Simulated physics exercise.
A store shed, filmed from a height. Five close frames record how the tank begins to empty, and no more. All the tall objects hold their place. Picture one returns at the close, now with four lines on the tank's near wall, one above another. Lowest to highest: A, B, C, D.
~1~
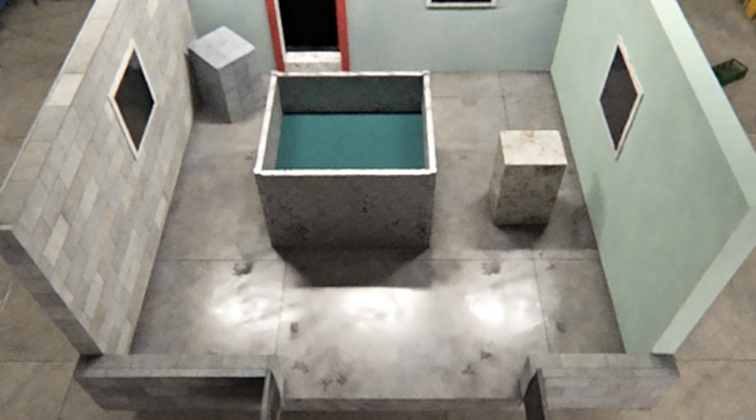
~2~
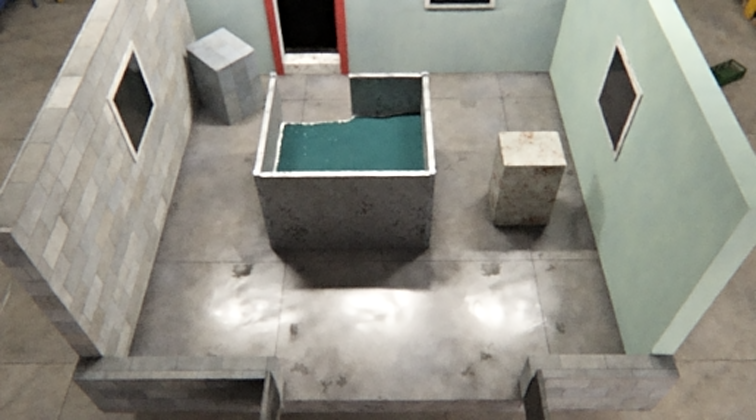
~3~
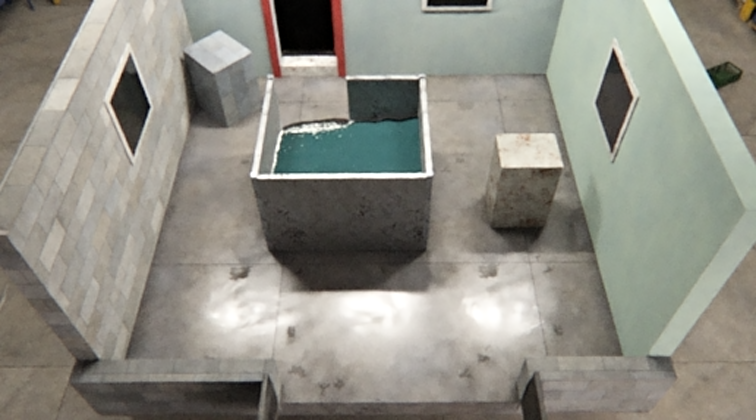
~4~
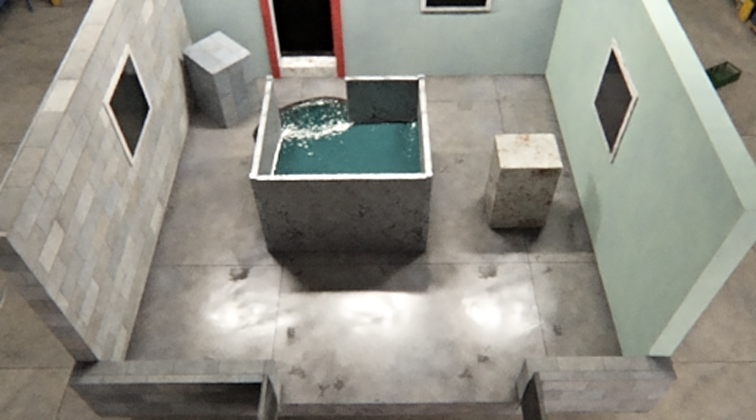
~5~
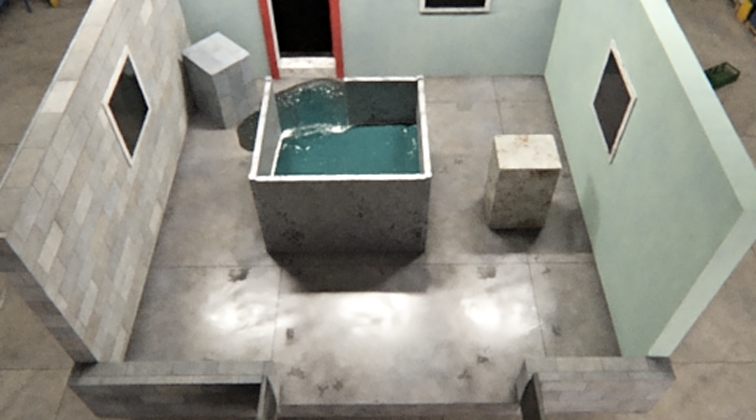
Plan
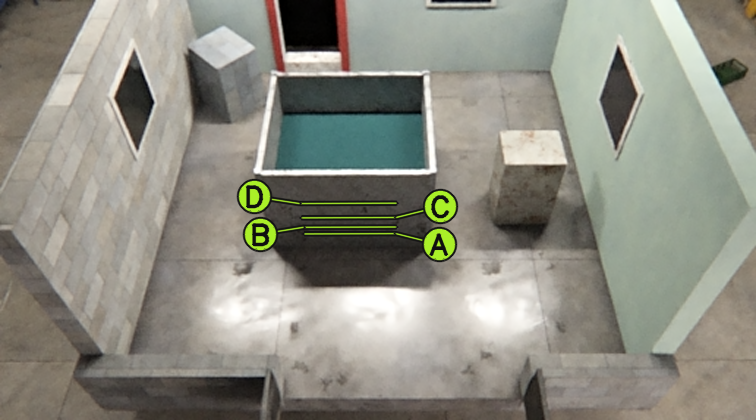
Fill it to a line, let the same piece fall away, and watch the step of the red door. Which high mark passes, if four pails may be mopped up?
Go for B.
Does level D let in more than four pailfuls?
Yes, it does.
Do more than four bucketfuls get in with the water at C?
Yes, it does.
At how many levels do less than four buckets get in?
Two of the four.
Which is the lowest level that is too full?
C it is.
On the marked copy, A at (350, 233); B at (349, 227); C at (348, 217); D at (347, 203); from the bottom up A, B, C, D.
Choosing A, nothing gets over.
Choosing B, a bucket or two gets in.
Choosing C, about 11 bucketfuls get in.
Choosing D, dozens of bucketfuls pour in.
